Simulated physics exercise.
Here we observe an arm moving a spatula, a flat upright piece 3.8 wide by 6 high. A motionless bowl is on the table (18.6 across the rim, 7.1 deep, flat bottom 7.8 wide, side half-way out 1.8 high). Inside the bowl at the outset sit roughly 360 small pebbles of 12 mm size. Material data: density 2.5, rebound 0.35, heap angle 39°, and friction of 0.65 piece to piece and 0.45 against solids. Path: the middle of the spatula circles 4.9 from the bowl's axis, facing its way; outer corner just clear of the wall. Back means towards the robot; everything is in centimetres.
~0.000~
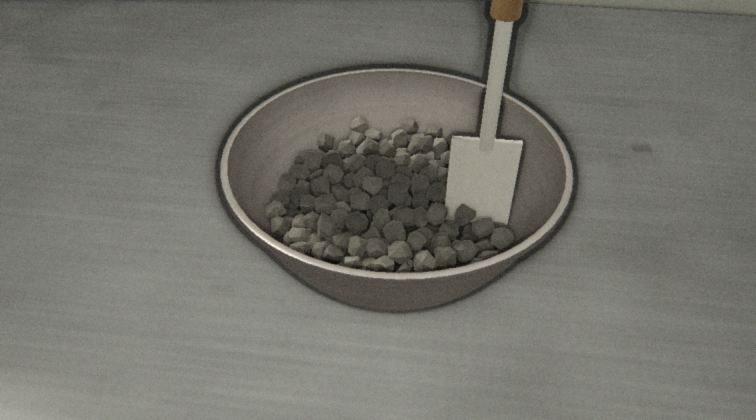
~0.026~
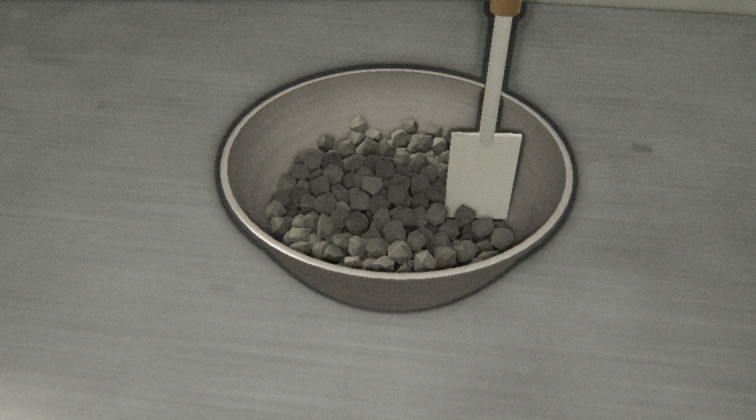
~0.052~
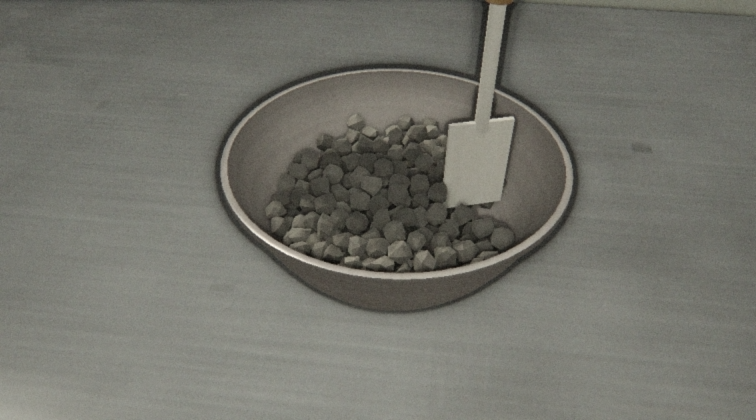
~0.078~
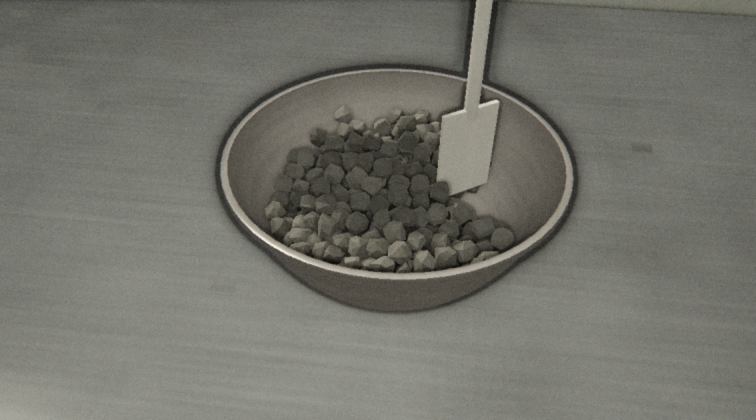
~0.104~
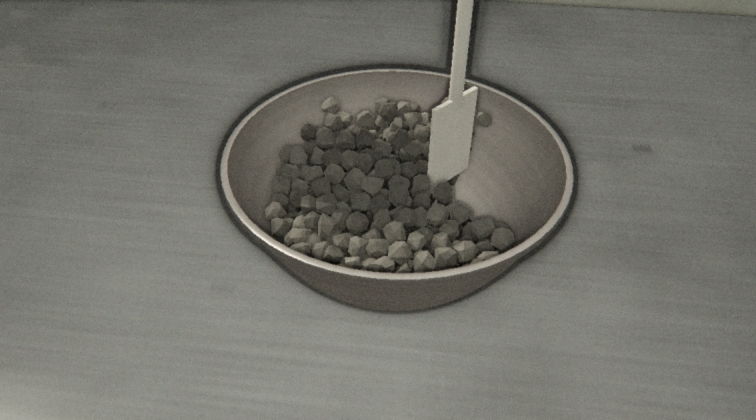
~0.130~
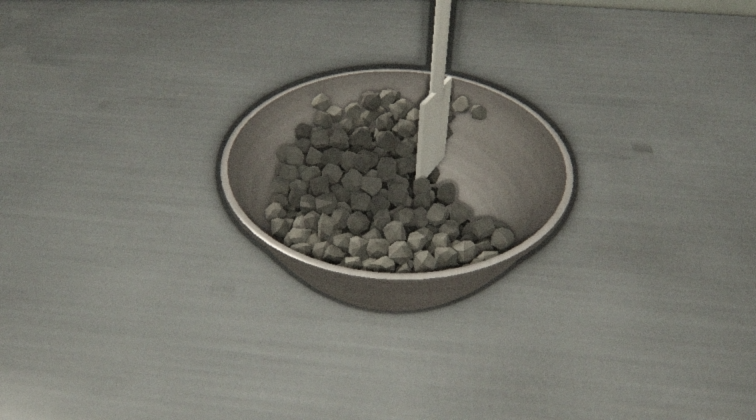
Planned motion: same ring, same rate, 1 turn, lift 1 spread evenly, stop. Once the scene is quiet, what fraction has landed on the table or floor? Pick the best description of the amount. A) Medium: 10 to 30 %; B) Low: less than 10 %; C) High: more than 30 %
The answer is A.
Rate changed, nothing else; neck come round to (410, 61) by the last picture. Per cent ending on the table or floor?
About 25 per cent.
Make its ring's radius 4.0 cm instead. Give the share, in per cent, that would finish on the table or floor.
That would come to roughly 10 percent.
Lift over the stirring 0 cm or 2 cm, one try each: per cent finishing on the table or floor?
That gives about 20 per cent and 15 per cent, in order.
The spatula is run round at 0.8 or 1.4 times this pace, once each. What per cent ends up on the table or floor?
I'd expect about 10 per cent, then about 25 per cent.
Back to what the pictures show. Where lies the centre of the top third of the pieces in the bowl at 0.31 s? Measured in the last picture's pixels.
That third sits centred at about (296, 193).
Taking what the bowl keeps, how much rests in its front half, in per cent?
40 %.
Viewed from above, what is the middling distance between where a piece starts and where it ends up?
Near 6 cm.
After 0.31 s, 179° round, highest piece 10 above the table; 351 in the bowl, 1 on the table or floor, 11 in flight or on the tool.
After 0.50 s, 292° round, highest piece 11 above the table; 321 in the bowl, 32 on the table or floor, 10 in flight or on the tool.
After 0.79 s, 0° round, highest piece 7 above the table; 307 in the bowl, 54 on the table or floor, 2 in flight or on the tool.
After 1.49 s, 0° round, highest piece 7 above the table; 307 in the bowl, 56 on the table or floor.
In the end, 307 in the bowl, 56 on the table or floor. That is 15 % on the table or floor.
